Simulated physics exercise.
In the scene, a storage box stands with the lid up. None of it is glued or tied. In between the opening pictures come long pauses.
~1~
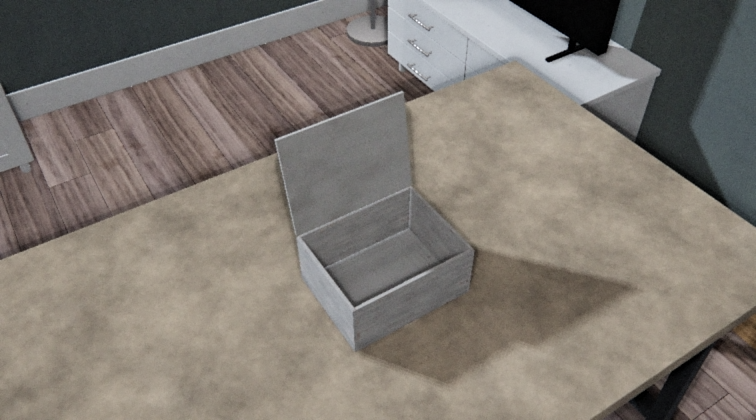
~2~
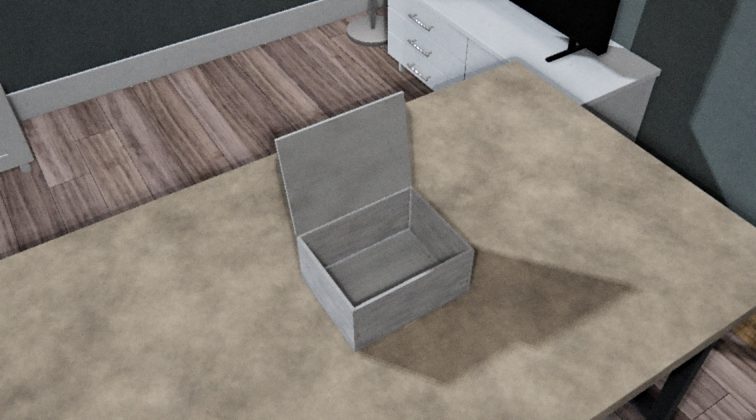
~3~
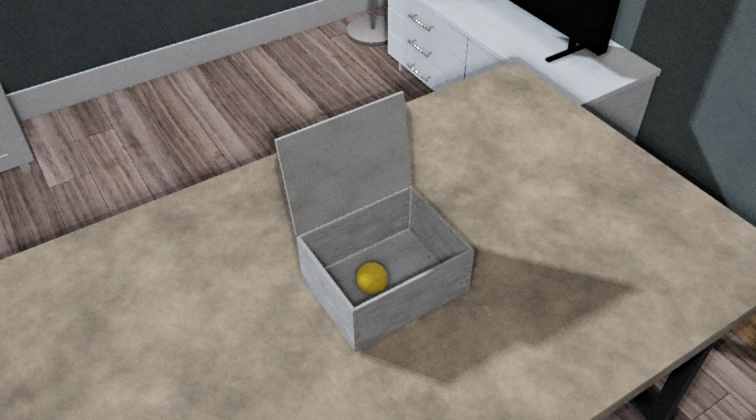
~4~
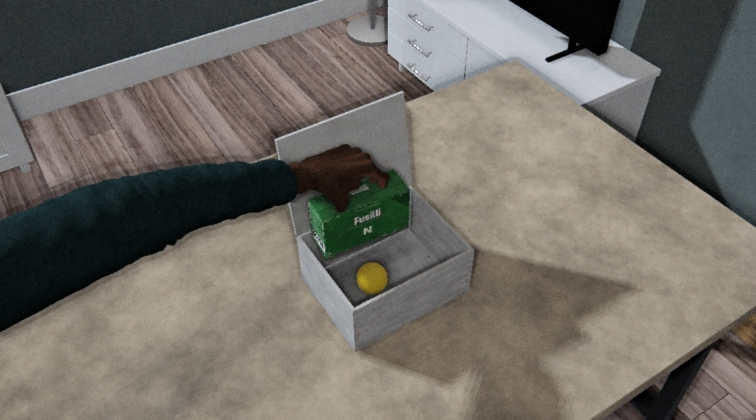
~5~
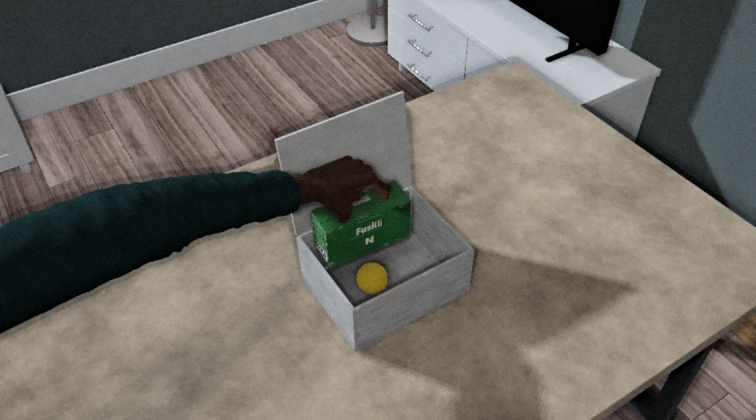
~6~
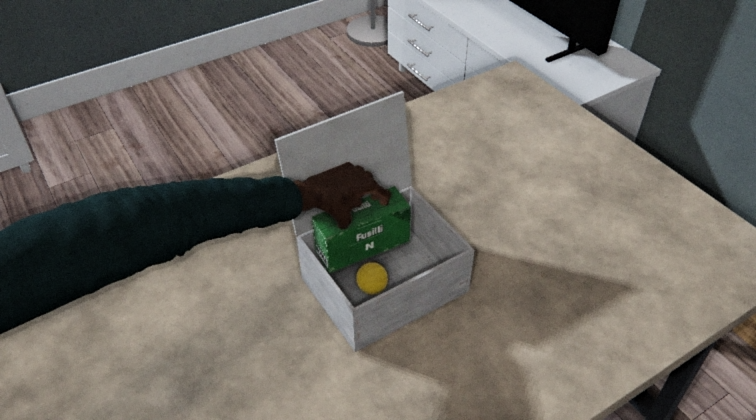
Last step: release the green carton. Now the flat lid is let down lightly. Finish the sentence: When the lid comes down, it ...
When the lid comes down, it meets the rim.
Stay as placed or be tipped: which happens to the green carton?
Observation: The green carton keeps the set orientation.
Then, 1.10 s later than the last frame, lid starting down; green carton moved a little near (365, 252); yellow lemon moved about its own width.
Then, 1.70 s later than the last frame, lid 46° above the rim; green carton moved a little near (365, 252); yellow lemon moved a little.
When it is over, lid shut; moved from the start, green carton; yellow lemon as before. End places, in pixels of the last picture, green carton near (365, 252).
